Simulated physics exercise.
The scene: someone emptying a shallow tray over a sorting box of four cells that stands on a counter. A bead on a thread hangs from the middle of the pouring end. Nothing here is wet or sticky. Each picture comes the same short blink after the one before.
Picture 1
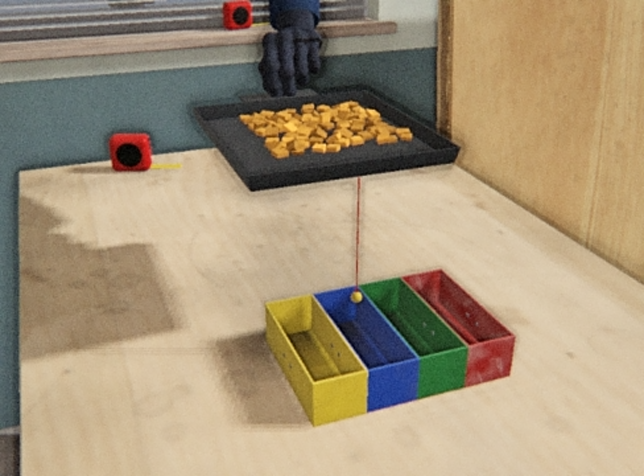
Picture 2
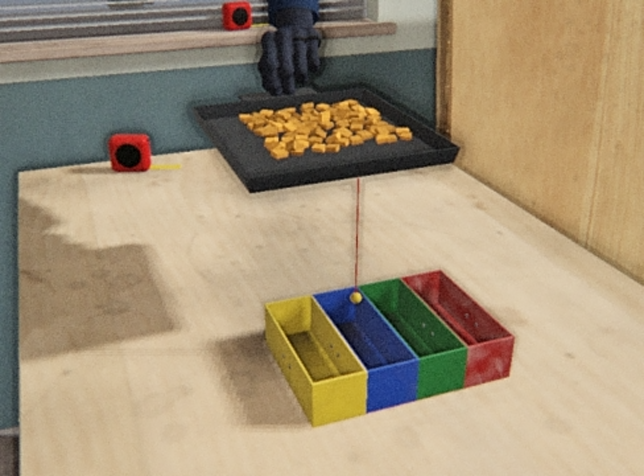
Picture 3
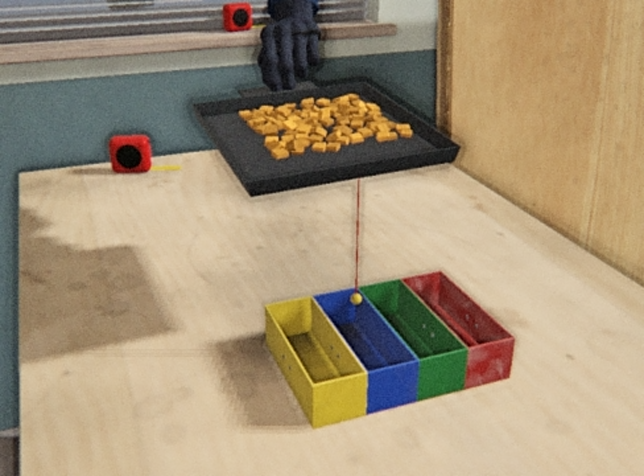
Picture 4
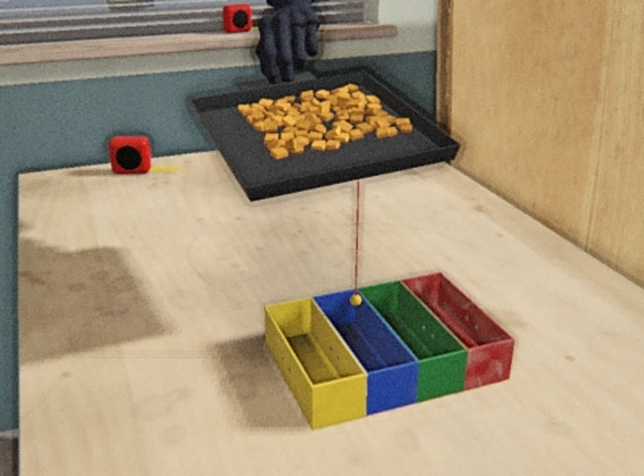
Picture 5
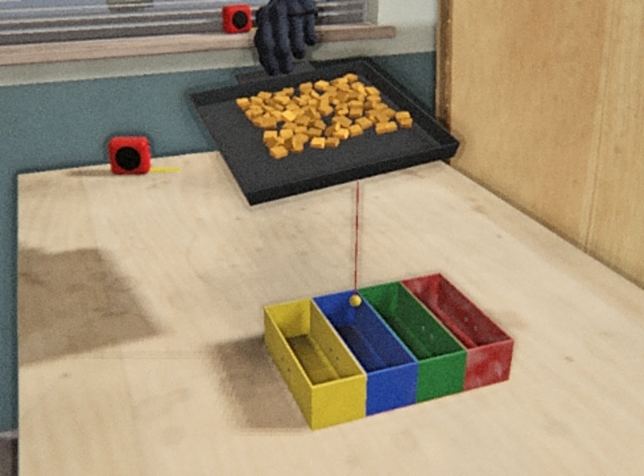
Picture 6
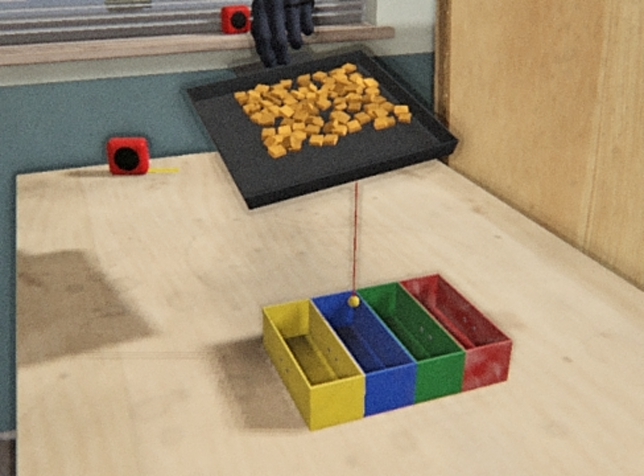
To begin with, a dark-gloved hand holds a black tray of small orange-brown crackers level above a box with yellow, blue, green and red cells, a bead hanging on a thread. The hand then gradually tilts the tray slightly, its near left corner dipping lowest, while the crackers barely shift.
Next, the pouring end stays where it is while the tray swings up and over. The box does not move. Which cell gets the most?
The yellow cell gets the most.
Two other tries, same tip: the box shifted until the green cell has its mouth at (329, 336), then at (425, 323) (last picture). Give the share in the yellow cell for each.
Roughly 10 per cent, and 20 per cent.
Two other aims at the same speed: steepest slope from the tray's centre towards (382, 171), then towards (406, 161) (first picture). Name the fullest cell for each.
At the first place the red one, at the second the red one.
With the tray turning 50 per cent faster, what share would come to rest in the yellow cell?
Some 30 per cent.
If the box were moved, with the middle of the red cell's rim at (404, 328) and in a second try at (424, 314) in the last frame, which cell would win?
The first try: The cell in blue. The second: The yellow one.
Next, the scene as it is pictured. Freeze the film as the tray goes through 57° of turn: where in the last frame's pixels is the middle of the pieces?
Near (279, 187).
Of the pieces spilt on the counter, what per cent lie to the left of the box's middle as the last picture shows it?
It comes to 100 per cent or so.
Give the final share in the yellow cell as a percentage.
Close to 30 per cent.
Just after the last frame, tray tipped steeply; almost all on the tray; about a tenth falling or outside the box.
A moment on, tray tipped right over; roughly half on the tray; about a tenth in the yellow cell; roughly a third falling or outside the box.
Further on, tray tipped past a quarter turn; roughly a third in the yellow cell; just a few in the blue cell; roughly two thirds falling or outside the box.
When it is over, tray tipped past a quarter turn; roughly a third in the yellow cell; just a few in the blue cell; not one in the green cell; not one in the red cell; roughly two thirds outside the box.
